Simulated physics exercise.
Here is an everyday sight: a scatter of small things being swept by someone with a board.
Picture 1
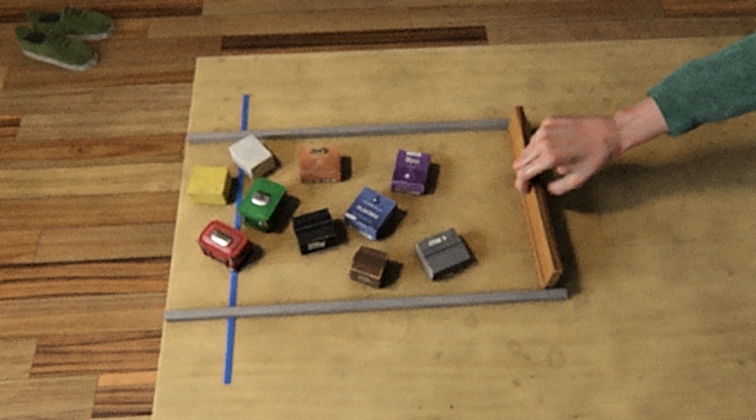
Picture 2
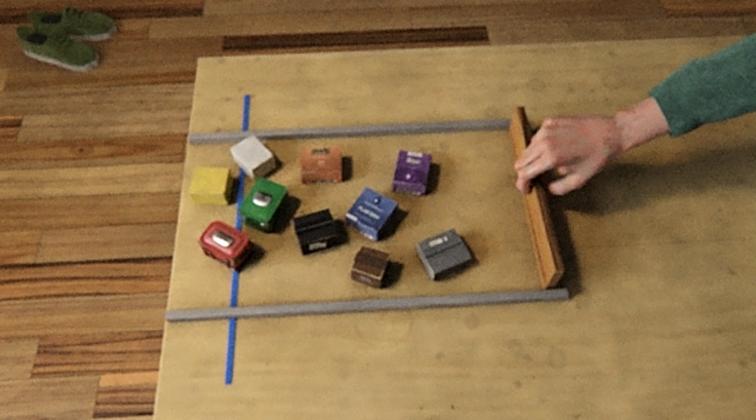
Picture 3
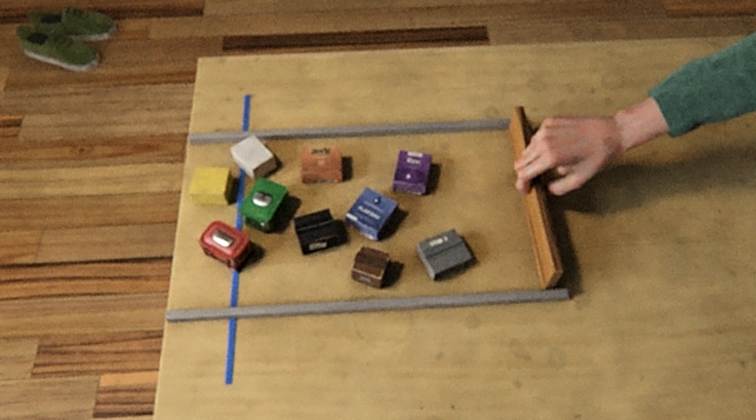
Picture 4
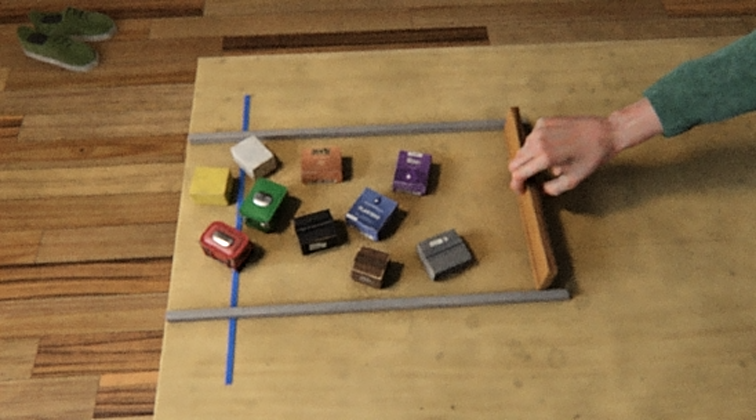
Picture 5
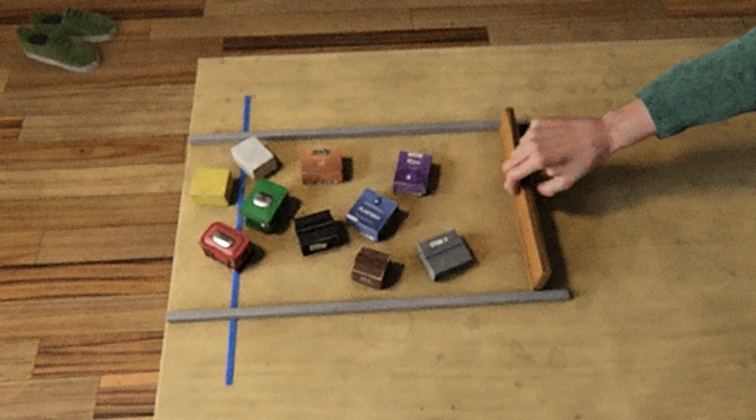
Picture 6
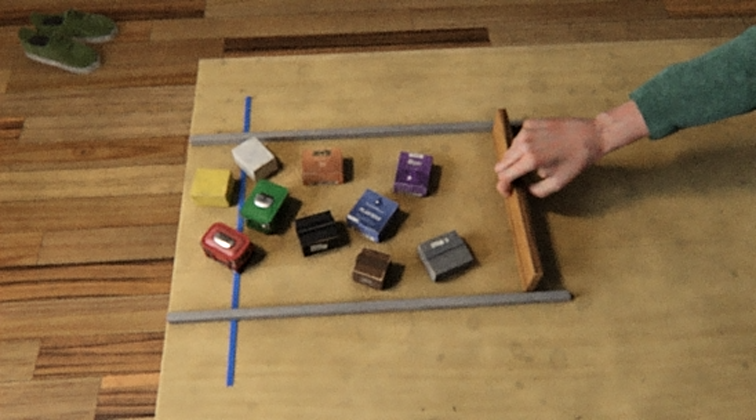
The video shows a hand in a green sleeve holding a wooden board upright beside small colored blocks and boxes between two grey strips; the board stays nearly still, then shifts slightly left while the objects remain in place.
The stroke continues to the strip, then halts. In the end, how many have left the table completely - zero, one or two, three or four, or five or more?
Three or four slip off.
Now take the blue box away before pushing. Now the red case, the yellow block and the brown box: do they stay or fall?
Red case: Over the edge. Yellow block: Over the edge. Brown box: Still there.
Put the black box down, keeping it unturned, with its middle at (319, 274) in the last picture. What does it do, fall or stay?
From that start, the object then does not stay.
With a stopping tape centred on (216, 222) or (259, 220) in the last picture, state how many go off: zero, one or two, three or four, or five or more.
So for the first place I'd say five or over, and for the second three or four.
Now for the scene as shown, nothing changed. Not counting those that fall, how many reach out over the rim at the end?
I make it 3.
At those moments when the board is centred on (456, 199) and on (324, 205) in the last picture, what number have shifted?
First 1, then 10.
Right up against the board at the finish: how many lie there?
Counting them up gives 4.
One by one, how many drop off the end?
Count of fallen: 3.
Soon after, none off yet; yellow block at rest near (213, 187); red case at rest near (228, 247); white block at rest near (255, 160).
Then, none off yet; yellow block moving near (205, 190); red case moving near (218, 245); white block moved about its own width near (231, 157).
At rest, the number that fall off is three or four; fallen, white block, red case and yellow block.
